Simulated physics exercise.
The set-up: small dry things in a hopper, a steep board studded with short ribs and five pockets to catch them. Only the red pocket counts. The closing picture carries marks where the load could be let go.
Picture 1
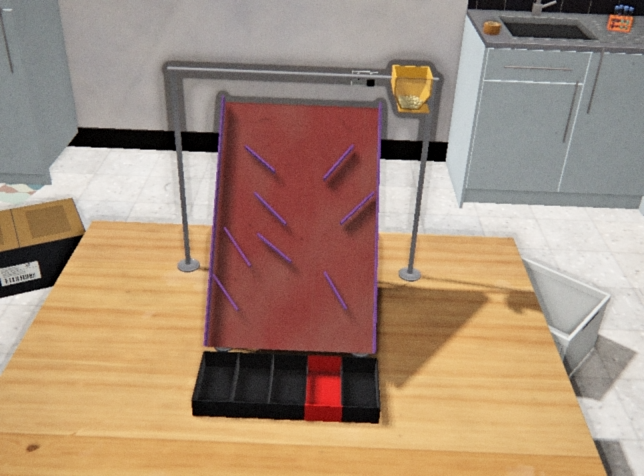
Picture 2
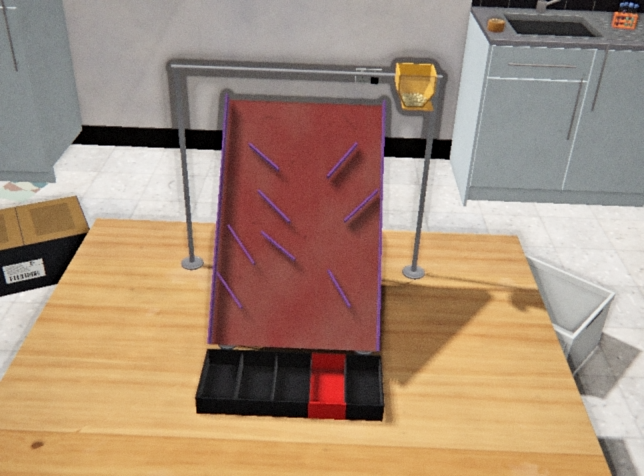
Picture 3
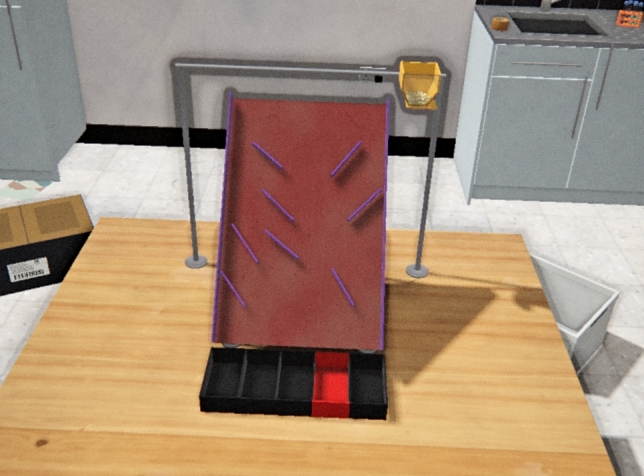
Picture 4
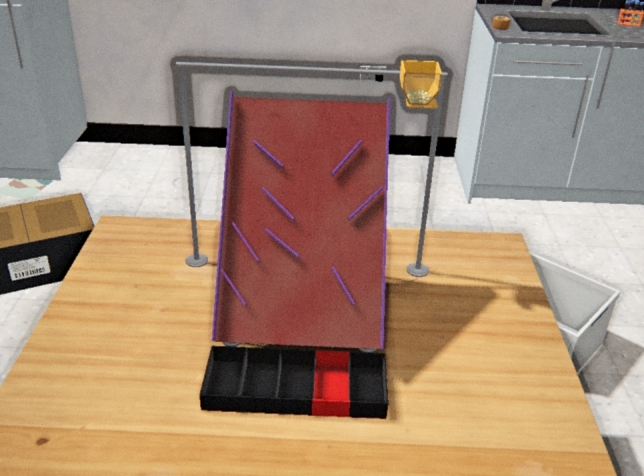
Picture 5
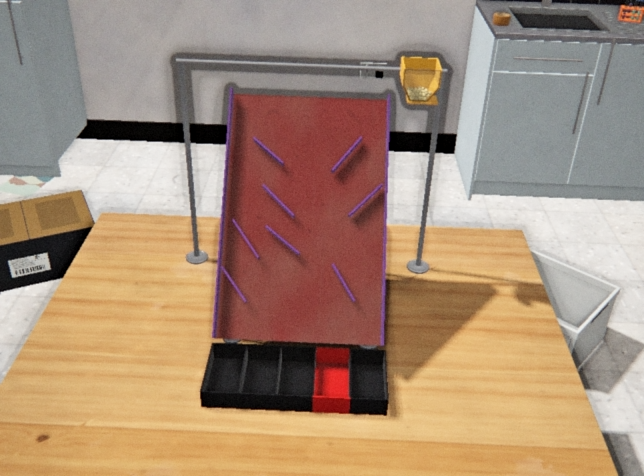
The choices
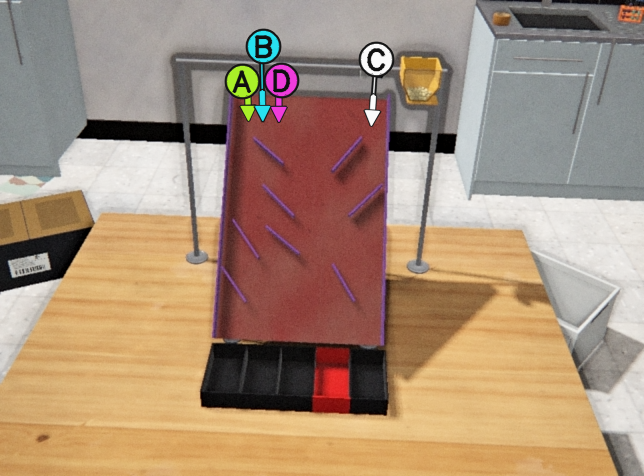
A steep red board with purple ribs stands nearly still above five pockets, one red.
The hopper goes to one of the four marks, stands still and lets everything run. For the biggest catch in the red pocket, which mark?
Choose D.
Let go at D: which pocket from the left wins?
The fourth from the left.
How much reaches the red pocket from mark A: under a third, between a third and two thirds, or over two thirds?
Mark A gives under a third.
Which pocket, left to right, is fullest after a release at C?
It is the third one.
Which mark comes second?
B it is.
On the marked copy, mark A meets the board at (248, 115); mark B meets the board at (262, 115); mark C meets the board at (371, 120); mark D meets the board at (278, 116).
For mark A, a small part in the red pocket, most in other pockets, a small part outside the box.
For mark B, about a third in the red pocket, about half in other pockets, a small part held on the board, a stray few outside the box.
For mark C, a small part in the red pocket, most in other pockets, a small part held on the board, a stray few outside the box.
For mark D, most in the red pocket, about a quarter in other pockets.
